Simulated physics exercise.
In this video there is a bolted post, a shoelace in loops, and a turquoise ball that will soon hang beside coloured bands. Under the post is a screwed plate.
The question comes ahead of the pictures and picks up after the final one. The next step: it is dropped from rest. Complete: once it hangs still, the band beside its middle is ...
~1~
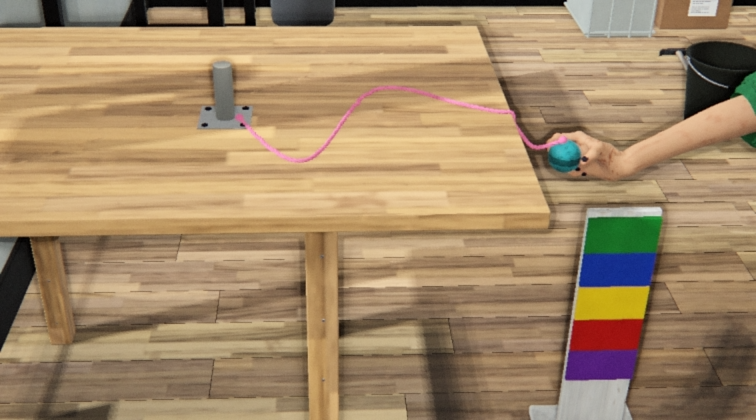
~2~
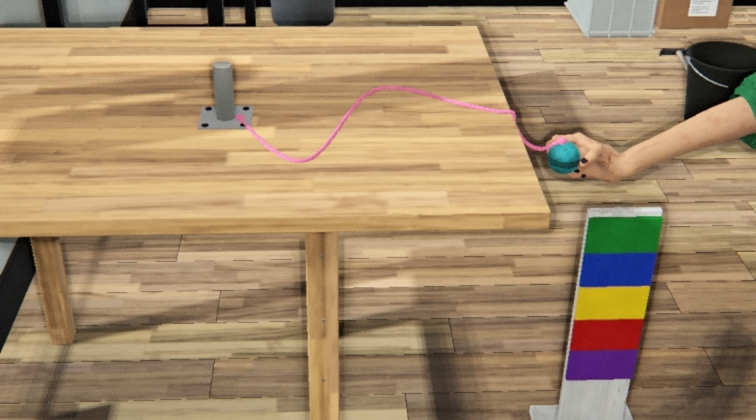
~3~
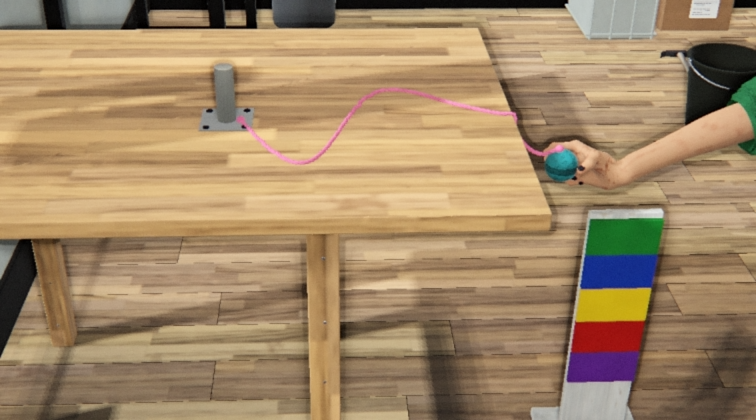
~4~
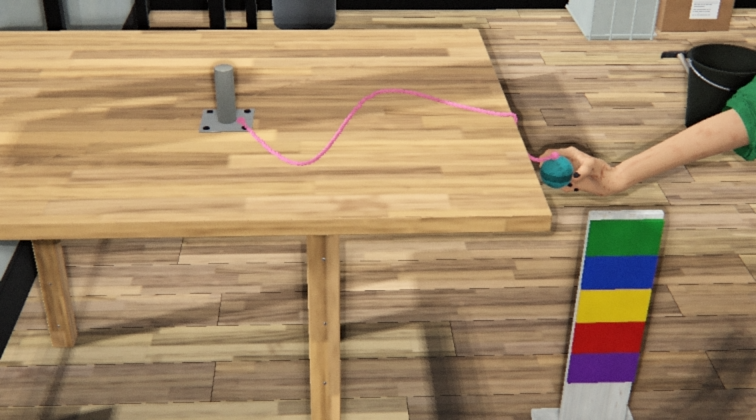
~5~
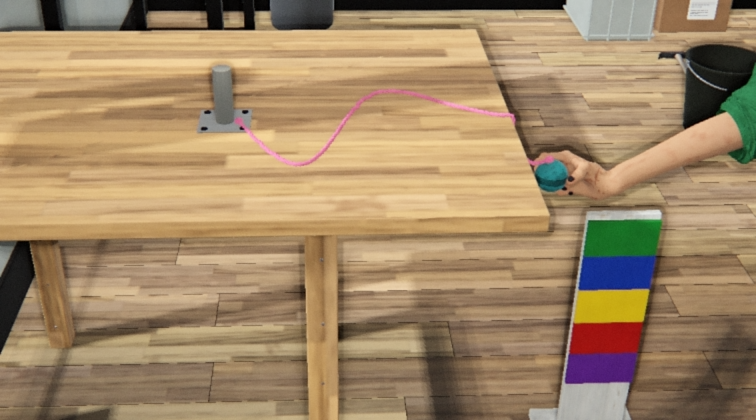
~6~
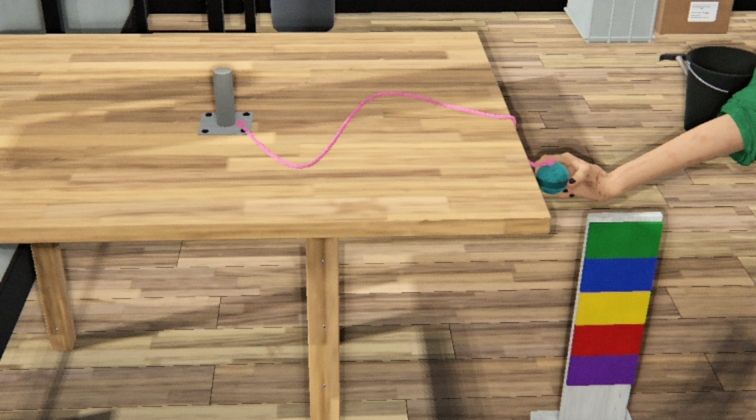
... Red.
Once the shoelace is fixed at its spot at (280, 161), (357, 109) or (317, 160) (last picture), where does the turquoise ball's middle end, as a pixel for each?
Expect roughly (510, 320) for the first, (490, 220) for the second and (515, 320) for the third.
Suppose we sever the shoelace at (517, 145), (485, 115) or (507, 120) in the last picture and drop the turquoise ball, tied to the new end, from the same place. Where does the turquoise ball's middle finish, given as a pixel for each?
Try 1: (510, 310); try 2: (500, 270); try 3: (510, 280).
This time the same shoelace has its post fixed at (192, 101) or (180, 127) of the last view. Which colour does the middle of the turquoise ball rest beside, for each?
Going case by case, it's yellow and then yellow.
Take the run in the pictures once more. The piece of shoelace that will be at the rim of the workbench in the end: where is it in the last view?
It is around (365, 101).
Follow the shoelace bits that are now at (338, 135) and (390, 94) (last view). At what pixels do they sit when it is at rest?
Final spots: (433, 131), then (517, 173).
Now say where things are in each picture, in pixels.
The first frame shows turquoise ball (565, 156); green (624, 237); blue (618, 271); yellow (612, 304); red (607, 336); purple (601, 366).
The second frame shows turquoise ball (564, 158); shoelace through (258, 137) (319, 152) (350, 112) (404, 89) (490, 110).
The third frame shows turquoise ball (561, 165).
The fourth frame shows turquoise ball (557, 172); shoelace through (259, 140) (321, 155) (352, 114) (405, 92) (491, 113).
The fifth frame shows turquoise ball (551, 176).
The sixth frame shows turquoise ball (552, 178); shoelace through (258, 143) (320, 158) (350, 117) (404, 95) (490, 116).
Early on, ball near (468, 346); level with yellow.
Midway, ball near (518, 350); level with red.
Finally, ball near (497, 358); level with red. The shoelace holds its middle at red.
